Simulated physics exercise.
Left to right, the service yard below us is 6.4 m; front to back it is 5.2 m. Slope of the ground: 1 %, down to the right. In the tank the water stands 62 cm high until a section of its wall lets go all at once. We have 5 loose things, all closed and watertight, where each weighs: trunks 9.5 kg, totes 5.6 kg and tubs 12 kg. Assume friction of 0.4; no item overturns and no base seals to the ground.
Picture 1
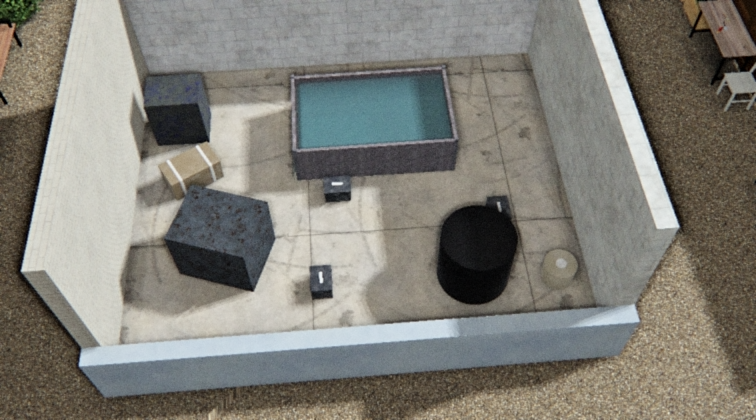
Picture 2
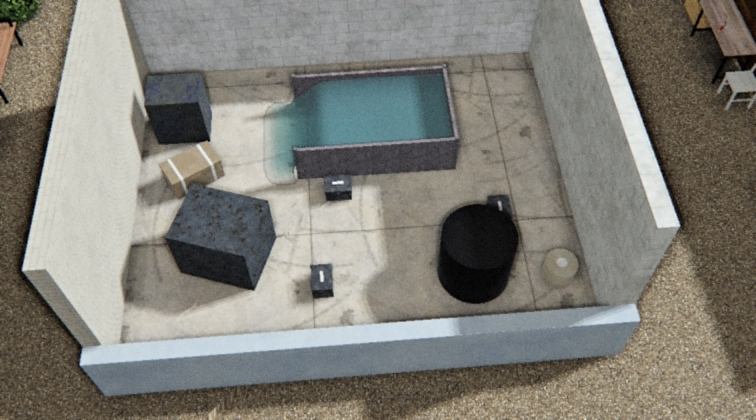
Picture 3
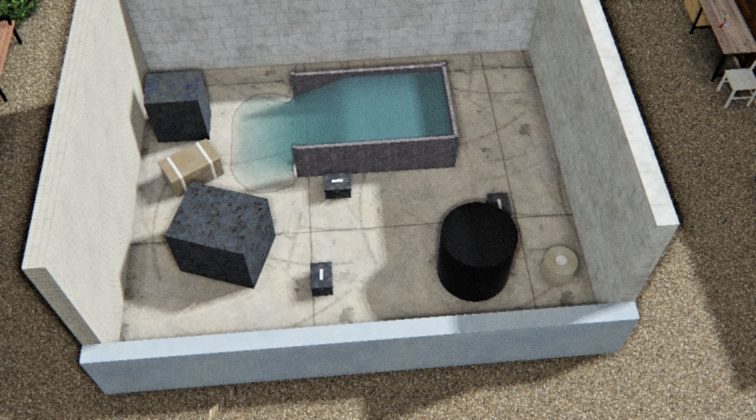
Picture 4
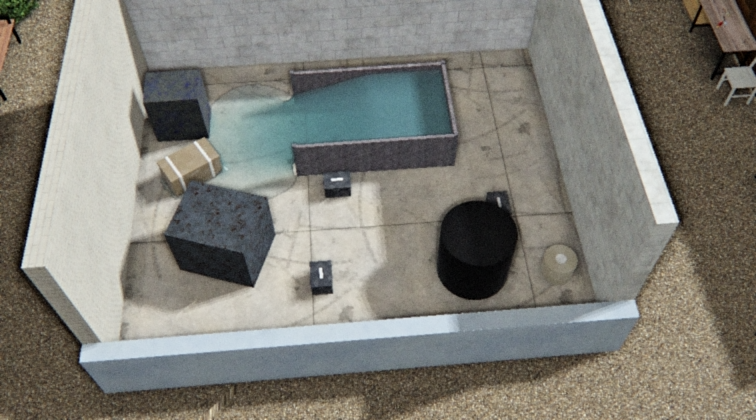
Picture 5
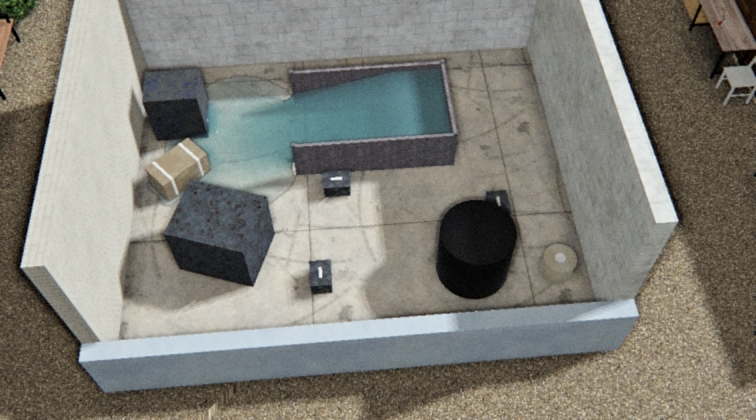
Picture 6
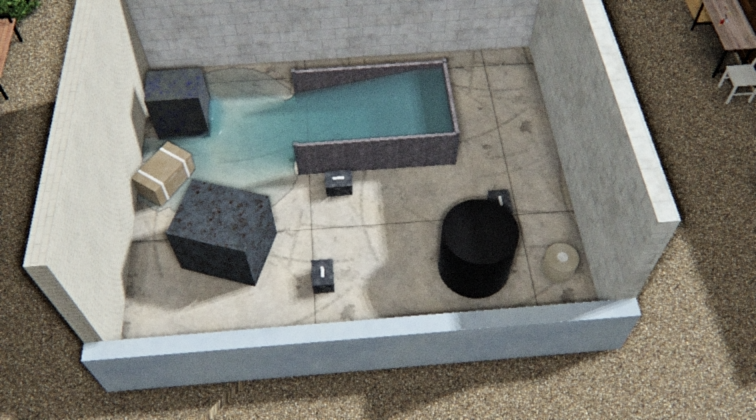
In this clip, the left side of a raised pool in a walled yard opens and water spreads left across the floor, reaching a dark block and pushing a tan, strapped box toward the left wall, turning it slightly.
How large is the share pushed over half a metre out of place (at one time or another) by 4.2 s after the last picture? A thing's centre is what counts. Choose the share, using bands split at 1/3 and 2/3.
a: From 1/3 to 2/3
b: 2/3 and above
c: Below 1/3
Option a: From 1/3 to 2/3.
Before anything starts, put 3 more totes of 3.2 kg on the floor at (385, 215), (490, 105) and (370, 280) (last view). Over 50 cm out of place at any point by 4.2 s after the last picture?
The first comes out within the limit, the second within the limit, the third beyond the limit.
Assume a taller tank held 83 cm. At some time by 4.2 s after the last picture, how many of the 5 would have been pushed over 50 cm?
Then it comes to 3.
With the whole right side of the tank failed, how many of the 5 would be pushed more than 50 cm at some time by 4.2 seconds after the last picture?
You'd get 3 in that case.
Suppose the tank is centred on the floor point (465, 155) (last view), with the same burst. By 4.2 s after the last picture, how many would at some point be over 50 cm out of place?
Result: 2 of them.
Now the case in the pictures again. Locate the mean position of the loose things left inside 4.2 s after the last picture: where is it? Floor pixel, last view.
Mean floor pixel: About (407, 240).
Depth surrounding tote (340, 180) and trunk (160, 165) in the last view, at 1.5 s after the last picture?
Close to 0 and 24 centimetres.
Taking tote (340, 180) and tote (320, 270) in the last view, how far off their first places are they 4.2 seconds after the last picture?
The first ends 10 centimetres from its start and the second 120 centimetres.
Then, 0.4 s after the last picture 1 of 5 are over 50 cm from their spots; 1 afloat.
Then, 1.5 s after the last picture 1 of 5 are over 50 cm from their spots; 1 afloat.
Then, 2.8 s after the last picture 1 of 5 are over 50 cm from their spots; 1 afloat.
Then, 4.2 s after the last picture 2 of 5 are over 50 cm from their spots, and 2 have been at some point; 1 afloat.
